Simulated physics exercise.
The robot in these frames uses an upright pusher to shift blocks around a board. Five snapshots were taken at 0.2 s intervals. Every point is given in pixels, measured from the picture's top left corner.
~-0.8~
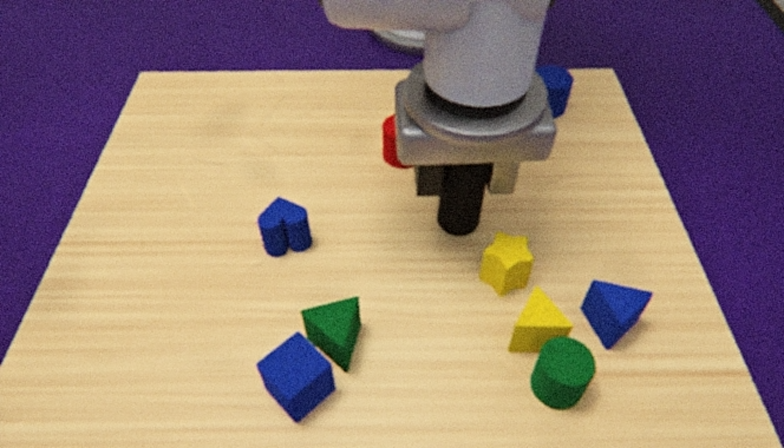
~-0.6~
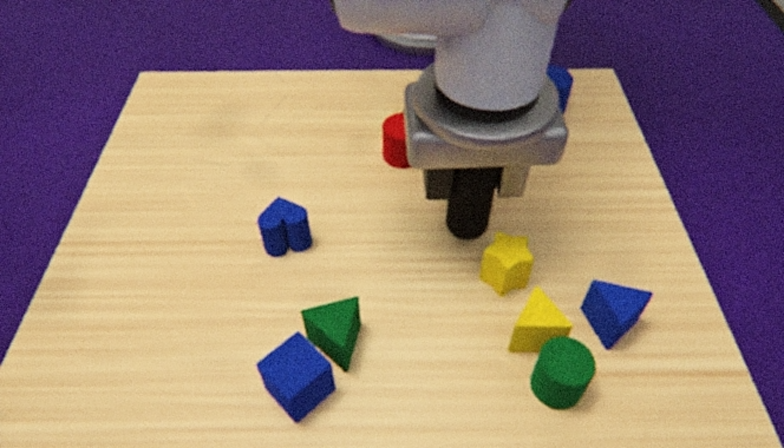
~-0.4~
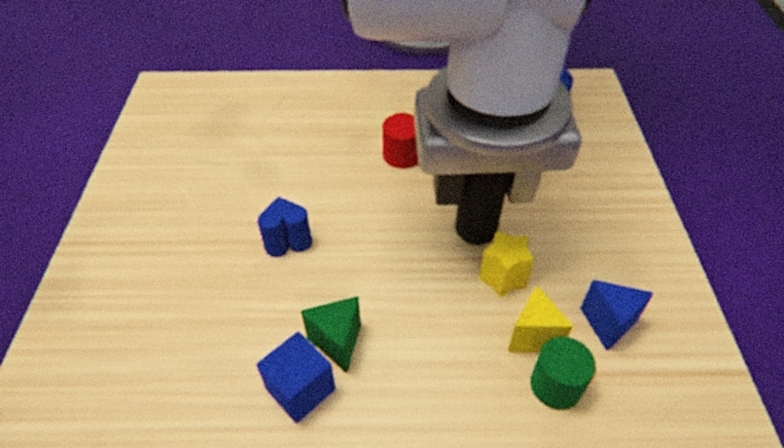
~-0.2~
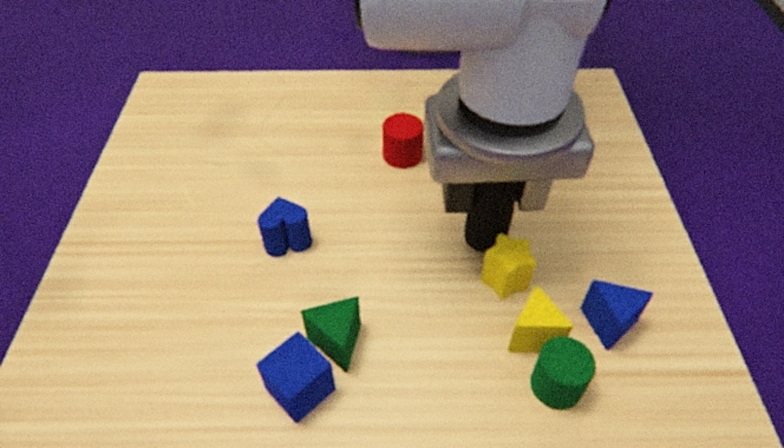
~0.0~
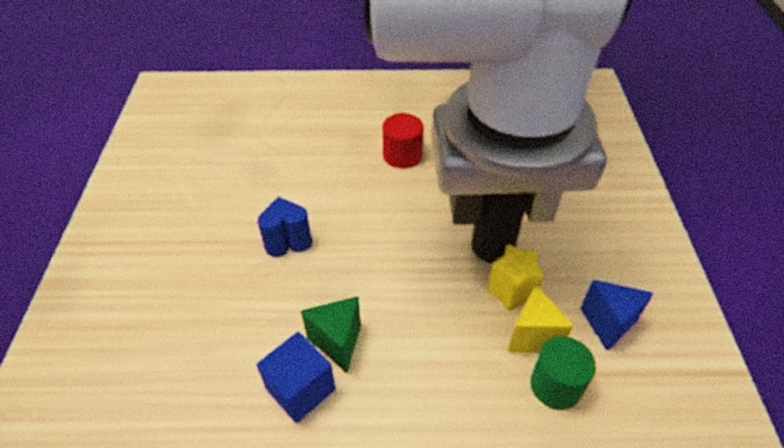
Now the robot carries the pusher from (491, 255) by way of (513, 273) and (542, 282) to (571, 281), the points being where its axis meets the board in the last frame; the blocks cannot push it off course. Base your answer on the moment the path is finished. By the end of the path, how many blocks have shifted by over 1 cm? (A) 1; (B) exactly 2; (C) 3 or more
My pick is C.
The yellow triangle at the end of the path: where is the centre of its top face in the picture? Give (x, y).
Expect it around (563, 338).
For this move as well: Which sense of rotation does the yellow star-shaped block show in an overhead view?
From above, it turns clockwise.
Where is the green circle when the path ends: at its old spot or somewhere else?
The push reaches it.
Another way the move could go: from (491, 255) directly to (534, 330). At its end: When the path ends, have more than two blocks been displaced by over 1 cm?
Answer: Yes.
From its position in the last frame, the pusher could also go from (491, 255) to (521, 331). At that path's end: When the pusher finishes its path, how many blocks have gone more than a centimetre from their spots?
It's going to be three or more.
The first path, step by step. Halfway along, pusher at (530, 272); yellow star-shaped block at (556, 291); yellow triangle at (560, 334), turned 20° clockwise; green circle at (573, 379).
At the end, pusher at (574, 273); yellow star-shaped block at (569, 295), turned 40° clockwise; yellow triangle at (563, 338), turned 20° clockwise; green circle at (573, 383); blue triangle in place.
